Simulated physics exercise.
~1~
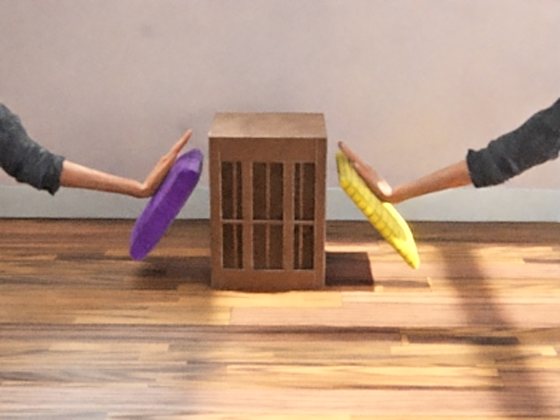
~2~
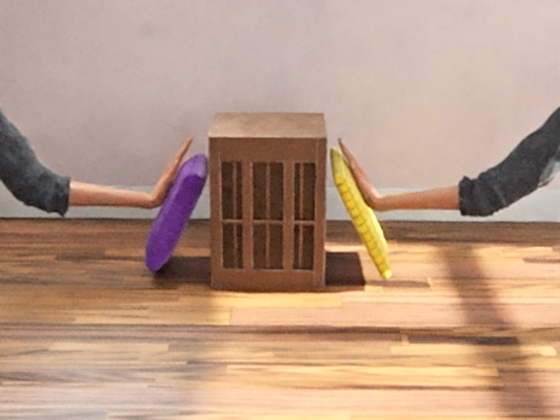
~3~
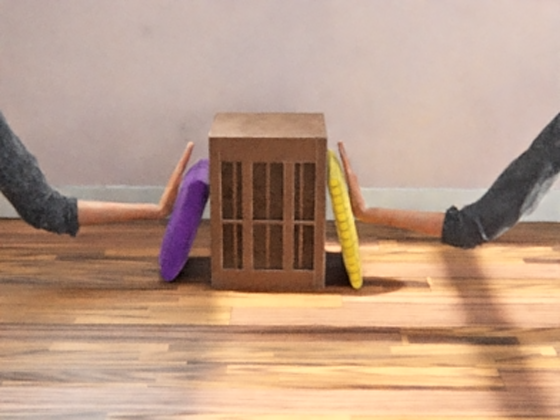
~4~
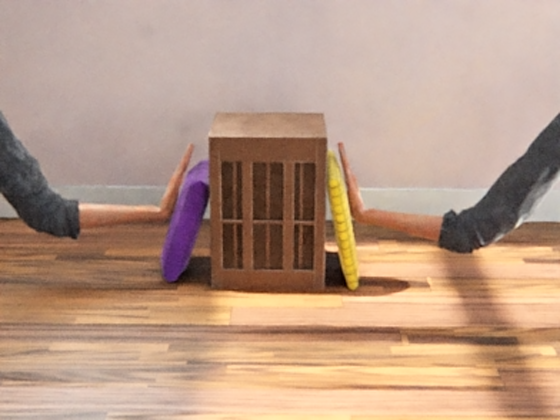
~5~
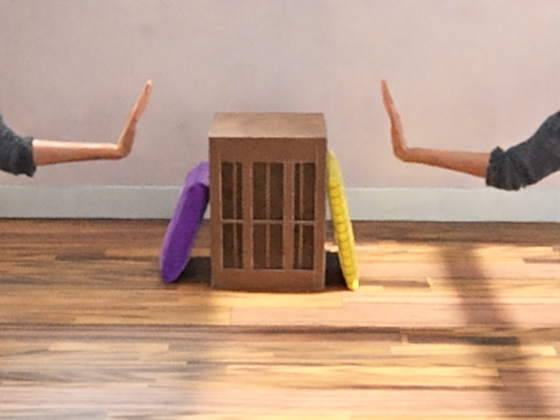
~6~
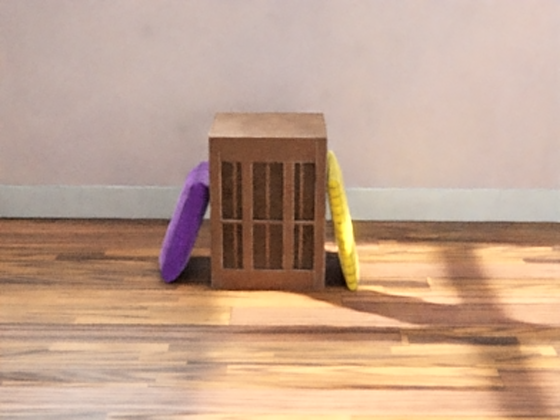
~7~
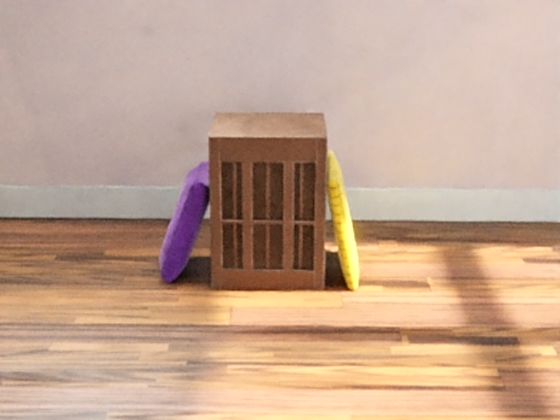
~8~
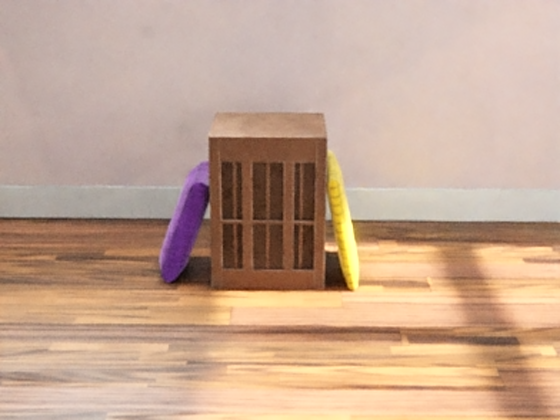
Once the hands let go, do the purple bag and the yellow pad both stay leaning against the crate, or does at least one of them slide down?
Both stay leaning. The purple bag remains propped against the left side of the crate and the yellow pad keeps its lean on the right side.
